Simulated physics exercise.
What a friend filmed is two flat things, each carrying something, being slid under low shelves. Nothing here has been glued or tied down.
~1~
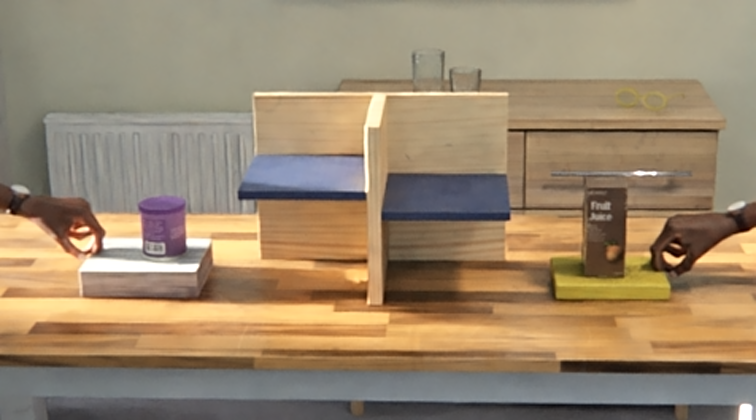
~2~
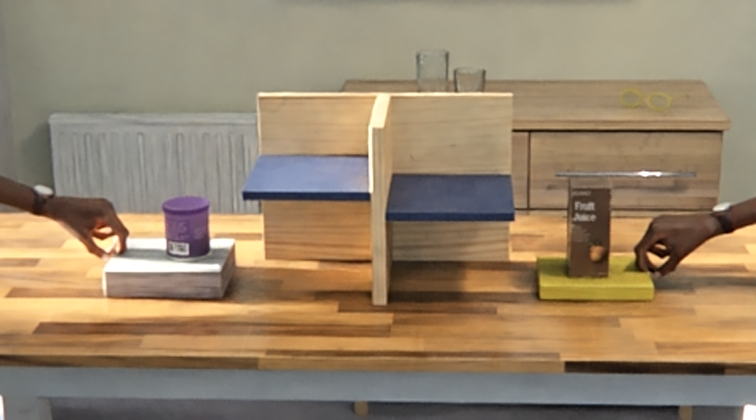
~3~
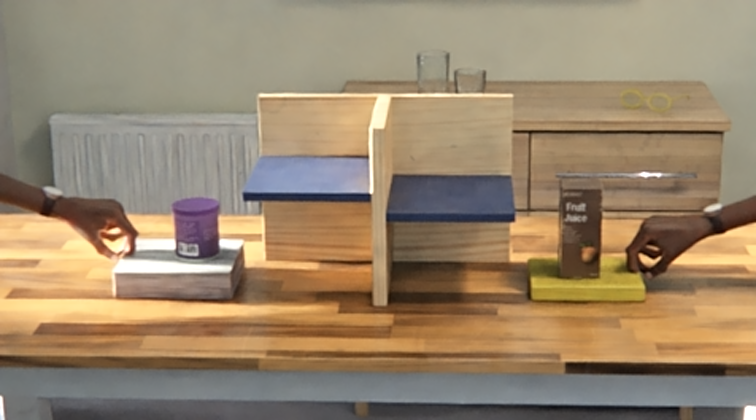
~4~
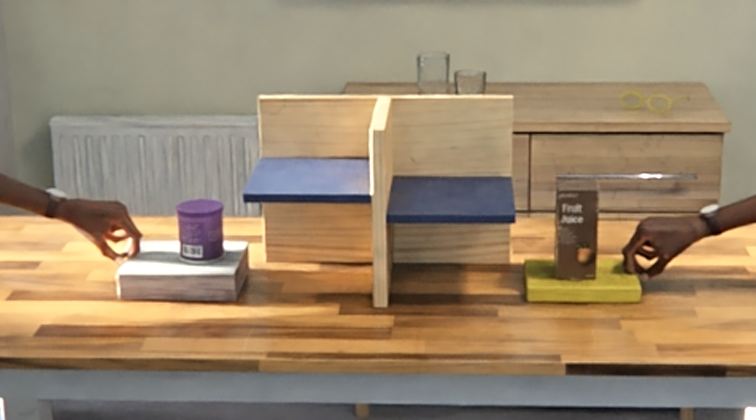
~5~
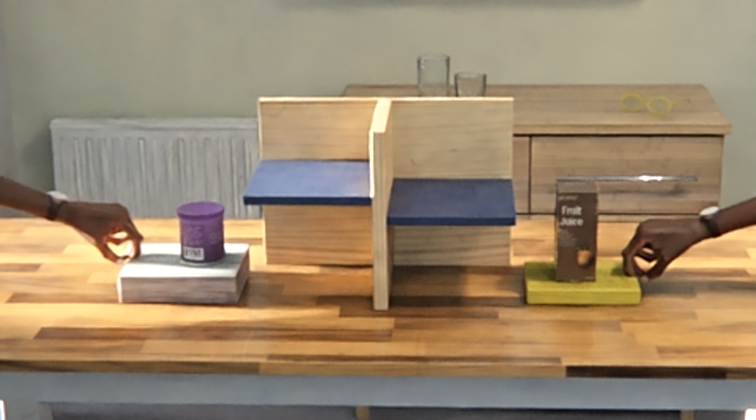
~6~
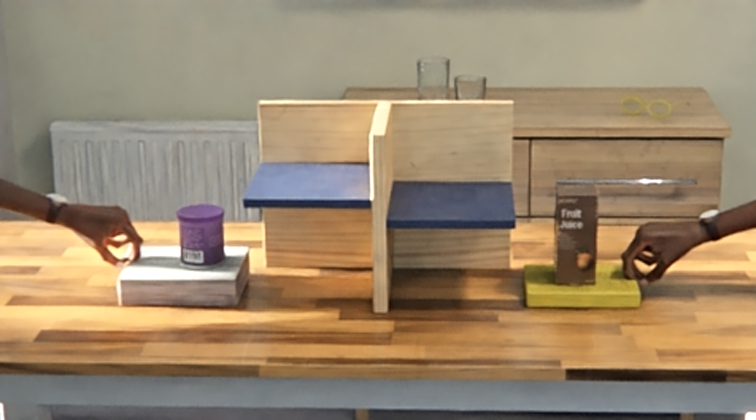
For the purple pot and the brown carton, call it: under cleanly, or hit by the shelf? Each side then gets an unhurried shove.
Call: Purple pot, under cleanly; brown carton, hit.
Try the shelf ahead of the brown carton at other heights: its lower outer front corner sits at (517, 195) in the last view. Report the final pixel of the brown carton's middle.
I'd expect it to stop somewhere around (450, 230).
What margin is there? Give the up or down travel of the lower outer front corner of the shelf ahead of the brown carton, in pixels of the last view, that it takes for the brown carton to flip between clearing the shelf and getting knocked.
You'd need to go up by roughly 20 pixels to hit the edge.
Then, 0.96 s after the last picture, purple pot riding along near (245, 237); brown carton tipped 12° from how it was near (530, 231).
Then, 1.34 s after the last picture, purple pot riding along near (268, 237); brown carton tipped 55° from how it was near (534, 237).
Then, 1.54 s after the last picture, purple pot riding along near (280, 237); brown carton on its side near (558, 260).
At rest, the purple pot passes below, near (327, 238); the brown carton is knocked back, near (549, 265).
